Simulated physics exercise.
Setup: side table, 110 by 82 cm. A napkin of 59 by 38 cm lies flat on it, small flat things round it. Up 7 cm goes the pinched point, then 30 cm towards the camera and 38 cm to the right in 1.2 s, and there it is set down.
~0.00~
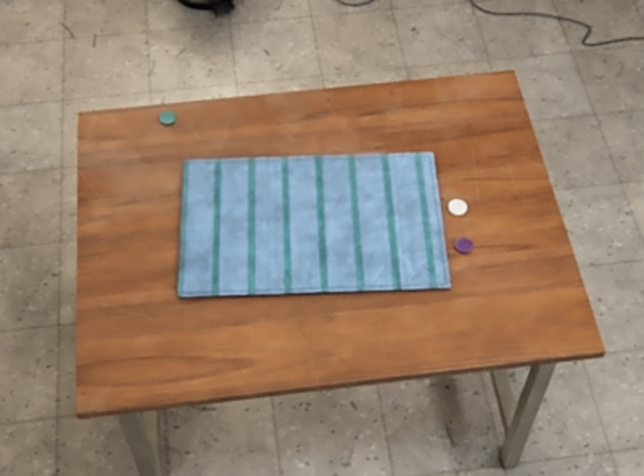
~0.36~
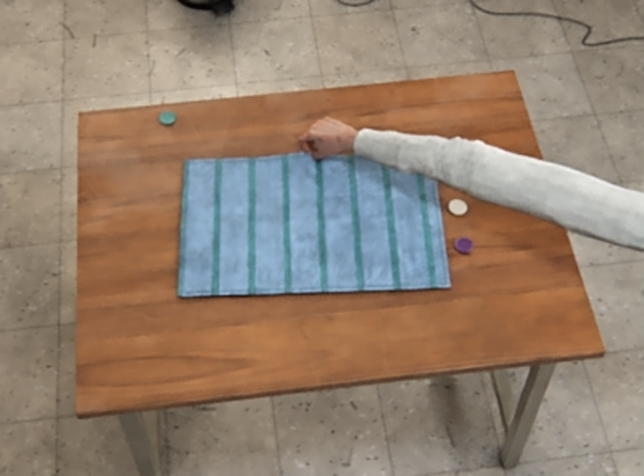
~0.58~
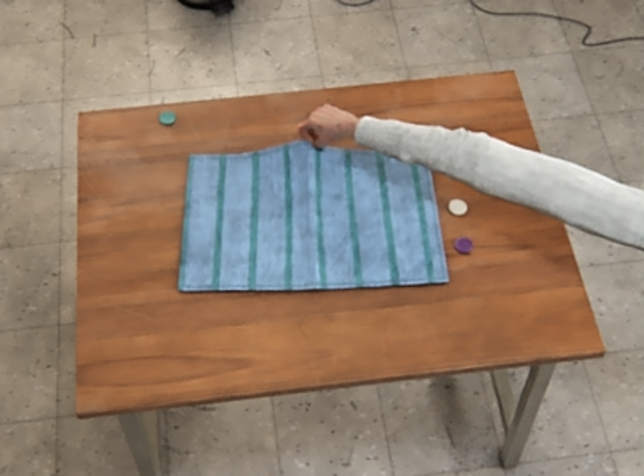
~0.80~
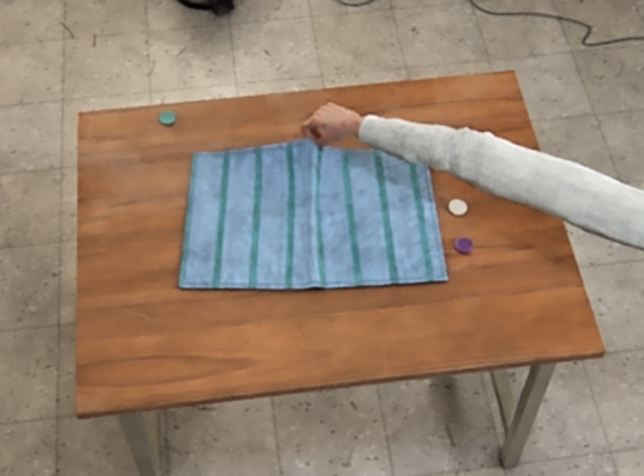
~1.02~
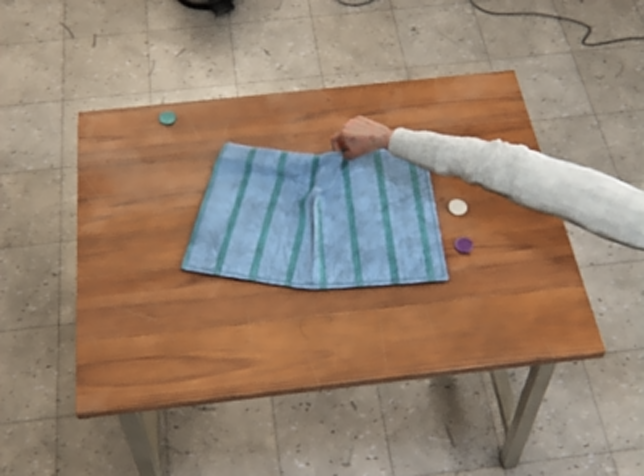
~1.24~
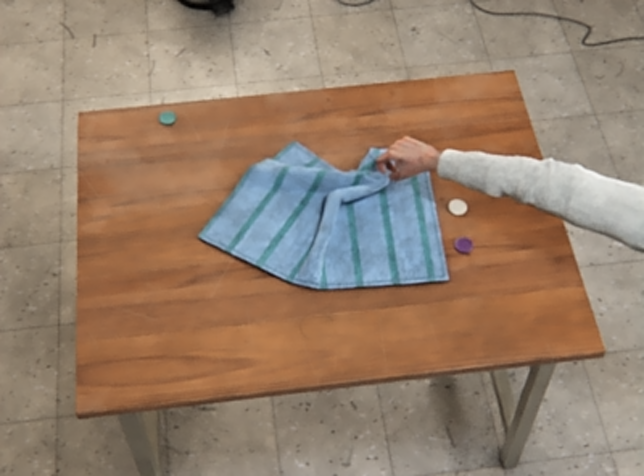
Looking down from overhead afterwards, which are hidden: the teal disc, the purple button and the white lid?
The teal disc stays uncovered, the purple button ends under the cloth, the white lid ends under the cloth.
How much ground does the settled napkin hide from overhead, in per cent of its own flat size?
At rest it covers about 50 % of its flat area.
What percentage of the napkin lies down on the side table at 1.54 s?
Roughly 50 percent.
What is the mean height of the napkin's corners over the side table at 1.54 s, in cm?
I'd guess the corners are around 0 cm high then.
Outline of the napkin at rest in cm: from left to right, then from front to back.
Footprint at rest: Width approx. 44 cm, depth approx. 36 cm.
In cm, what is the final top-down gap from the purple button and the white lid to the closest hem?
About 3 cm, 2 cm.
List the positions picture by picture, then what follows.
Teal disc (167, 117); purple button (464, 245); white lid (458, 207); napkin corners (178, 298) (185, 161) (433, 154) (450, 288); highest point 0 cm, lowest 0 cm, in the first picture.
Napkin corners (178, 297) (185, 161); grip (309, 153); highest point 2 cm, lowest 0 cm, in the second picture.
Napkin corners (179, 291) (190, 156); grip (309, 141); highest point 6 cm, lowest 0 cm, in the third picture.
Napkin corners (179, 288) (194, 153); grip (312, 140); highest point 7 cm, lowest 0 cm, in the fourth picture.
Napkin corners (181, 270) (230, 144); grip (340, 153); highest point 7 cm, lowest 0 cm, in the fifth picture.
Napkin corners (198, 238) (294, 142) (424, 148) (448, 281); grip (386, 174); highest point 7 cm, lowest 0 cm, in the sixth picture.
After 1.5 s, 50 % of it is down, spanning 43 by 38 cm, above no small thing.
After 1.8 s, 45 % of it is down, spanning 43 by 37 cm, above purple button, white lid.
After 2.1 s, 45 % of it is down, spanning 43 by 37 cm, above purple button, white lid.
After 2.4 s, 50 % of it is down, spanning 44 by 37 cm, above purple button, white lid.
After 3.4 s, 50 % of it is down, spanning 44 by 37 cm, above purple button, white lid.
